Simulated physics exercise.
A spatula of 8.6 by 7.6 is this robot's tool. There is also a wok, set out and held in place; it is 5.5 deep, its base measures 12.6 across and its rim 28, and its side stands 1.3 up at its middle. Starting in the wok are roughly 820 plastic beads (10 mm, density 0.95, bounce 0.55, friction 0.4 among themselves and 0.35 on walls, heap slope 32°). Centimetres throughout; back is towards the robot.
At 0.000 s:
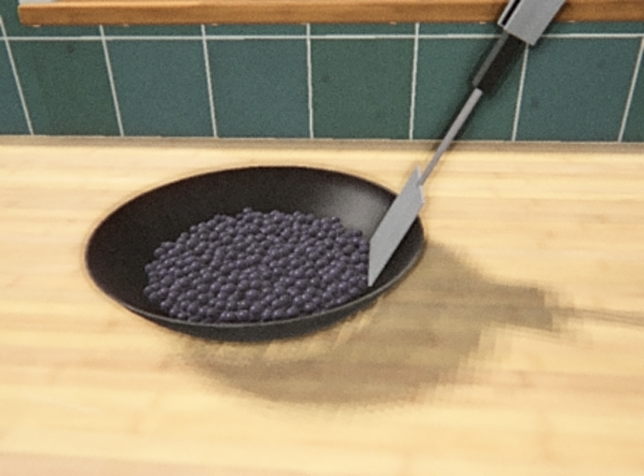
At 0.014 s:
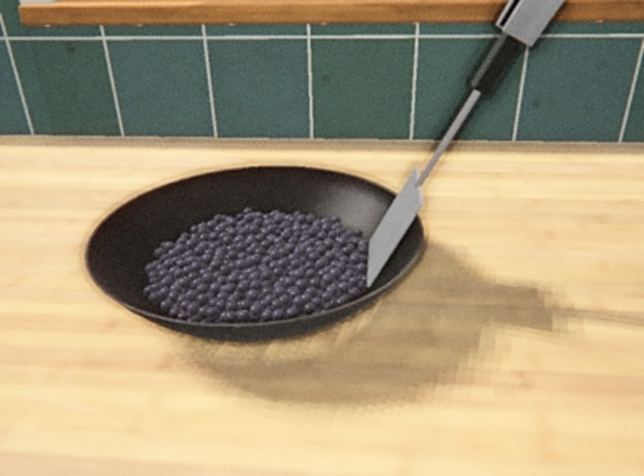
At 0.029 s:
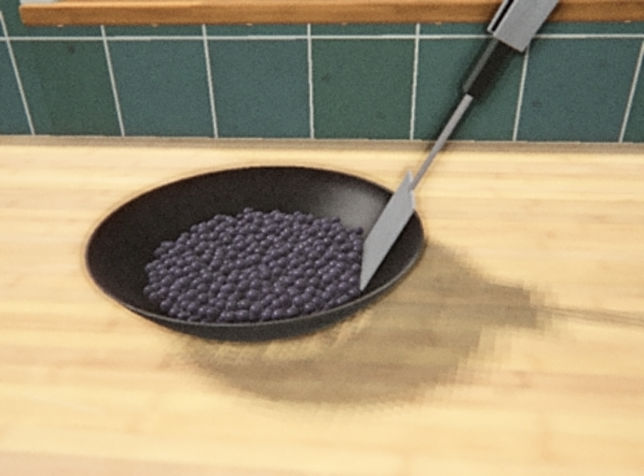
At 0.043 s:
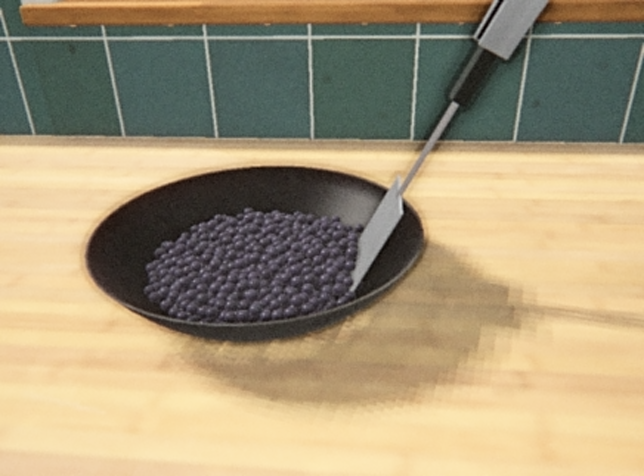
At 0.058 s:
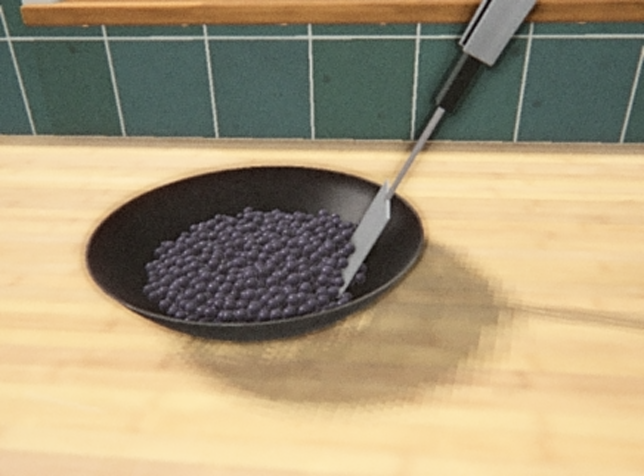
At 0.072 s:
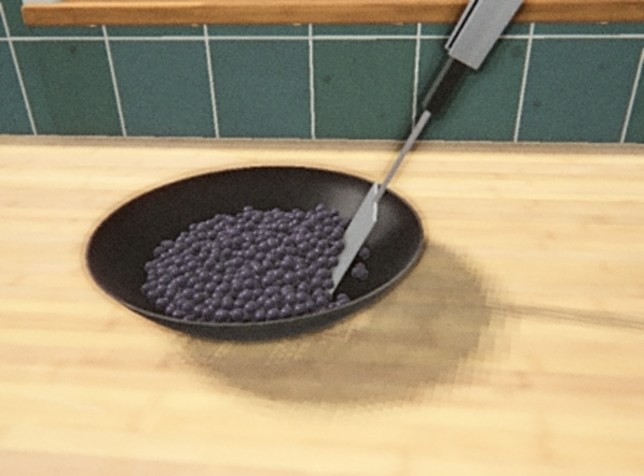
A spatula held by a robot dipped into a black wok of small dark beads, paused at the right edge, then slid slowly left, nudging the pile while a few beads slipped behind it.
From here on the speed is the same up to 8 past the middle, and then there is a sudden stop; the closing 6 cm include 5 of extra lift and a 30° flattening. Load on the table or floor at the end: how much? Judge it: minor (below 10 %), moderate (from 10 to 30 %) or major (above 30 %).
My judgement: Minor.
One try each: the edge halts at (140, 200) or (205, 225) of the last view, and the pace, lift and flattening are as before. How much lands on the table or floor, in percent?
First try about 20 percent, second about 0 percent.
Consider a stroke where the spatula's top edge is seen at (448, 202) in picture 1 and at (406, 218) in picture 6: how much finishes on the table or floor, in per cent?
Around 5 per cent finishes there.
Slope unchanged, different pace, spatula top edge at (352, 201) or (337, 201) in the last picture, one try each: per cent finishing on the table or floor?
I'd estimate close to 15 and 20 in a hundred.
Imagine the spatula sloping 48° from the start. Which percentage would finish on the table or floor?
I'd put it at about 5 per cent.
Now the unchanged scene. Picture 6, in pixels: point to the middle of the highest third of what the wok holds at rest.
The middle lies somewhere around (174, 246).
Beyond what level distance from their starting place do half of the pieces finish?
Level distance of around 3 cm.
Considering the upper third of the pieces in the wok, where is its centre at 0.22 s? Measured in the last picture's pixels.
(192, 238).
After 0.15 s, sloping 63°, highest piece 5 above the table; 819 in the wok.
After 0.22 s, sloping 53°, highest piece 6 above the table; 819 in the wok.
After 0.46 s, sloping 33°, highest piece 7 above the table; 768 in the wok, 48 on the table or floor, 3 on the blade or in flight.
After 1.51 s, sloping 33°, highest piece 5 above the table; 768 in the wok, 51 on the table or floor.
In the end, 768 in the wok, 51 on the table or floor. That is 6 % on the table or floor.
